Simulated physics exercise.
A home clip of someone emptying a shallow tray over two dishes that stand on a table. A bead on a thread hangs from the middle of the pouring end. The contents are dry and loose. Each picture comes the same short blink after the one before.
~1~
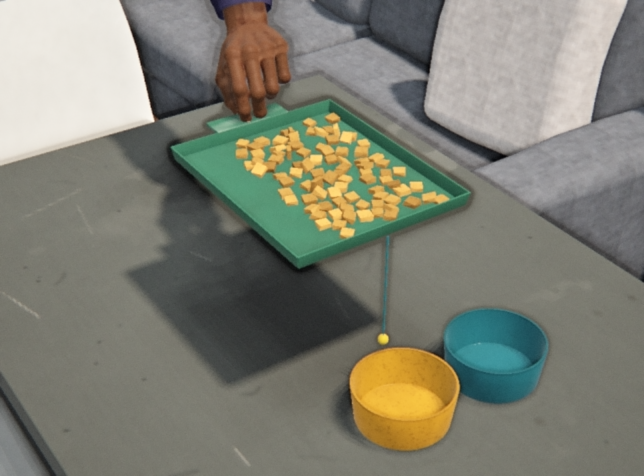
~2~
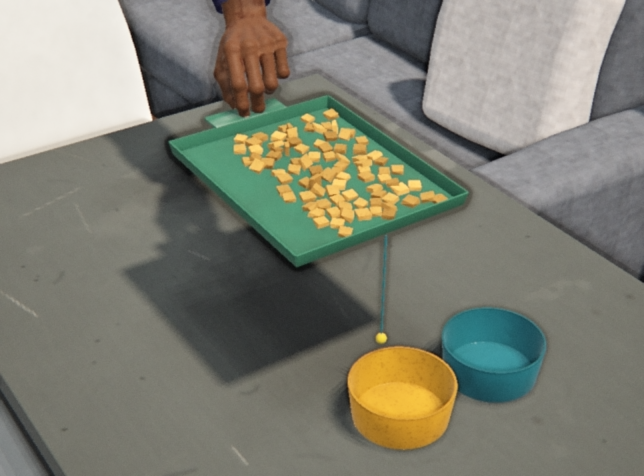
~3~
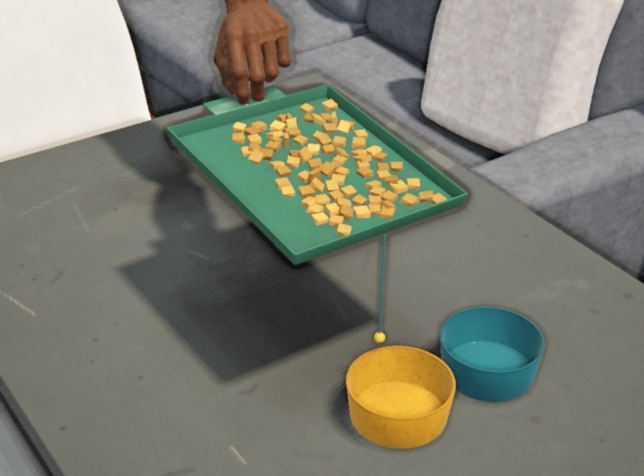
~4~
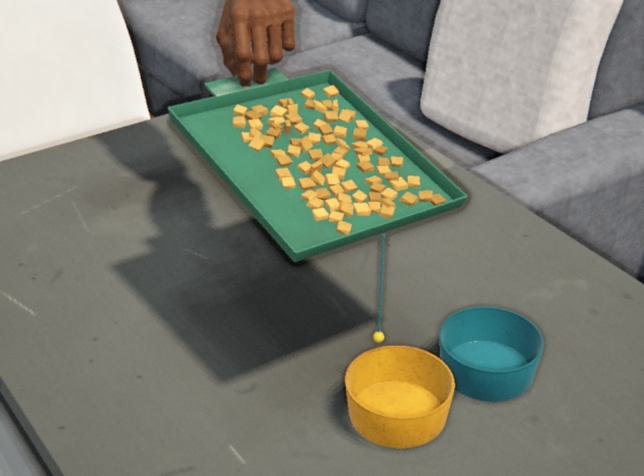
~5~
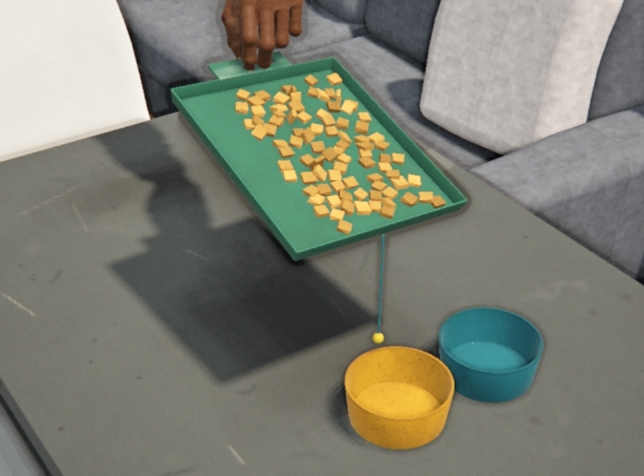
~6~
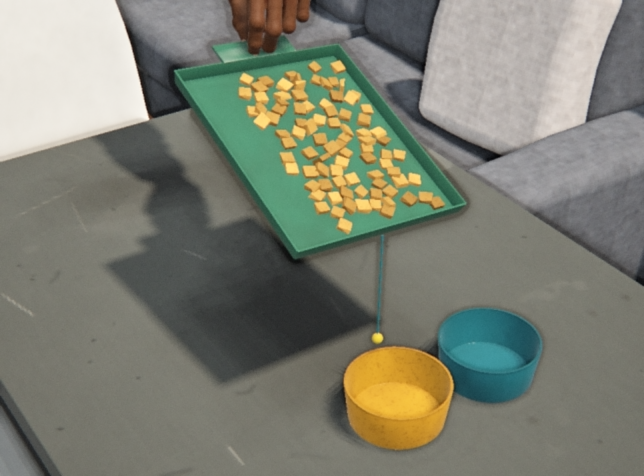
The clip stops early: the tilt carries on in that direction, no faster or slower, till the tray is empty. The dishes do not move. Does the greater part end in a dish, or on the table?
The two hold more than half of the load.
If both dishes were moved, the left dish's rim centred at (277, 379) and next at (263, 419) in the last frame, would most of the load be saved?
First under half, then under half.
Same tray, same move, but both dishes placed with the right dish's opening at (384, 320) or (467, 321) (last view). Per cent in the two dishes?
Roughly 0 per cent, and 70 per cent.
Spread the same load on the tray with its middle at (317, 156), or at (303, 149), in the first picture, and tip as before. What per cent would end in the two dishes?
About 70 and 70 per cent.
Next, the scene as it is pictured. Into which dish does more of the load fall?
Fuller: The right one.
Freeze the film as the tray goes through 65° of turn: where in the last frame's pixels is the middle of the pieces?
Near (411, 177).
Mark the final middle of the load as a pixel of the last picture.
Close to (469, 374).
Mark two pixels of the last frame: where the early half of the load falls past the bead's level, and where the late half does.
First near (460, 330), later near (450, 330).
Soon after the last picture, tray tipped steeply; all on the tray.
A little later, tray tipped past a quarter turn; about a quarter on the tray; a small part in the left dish; about a third in the right dish; a small part outside both; about a quarter in the air.
Later still, tray tipped past a quarter turn; about a quarter in the left dish; about half in the right dish; about a quarter outside both.
At rest, tray tipped past a quarter turn; about a quarter in the left dish; about half in the right dish; about a quarter outside both.
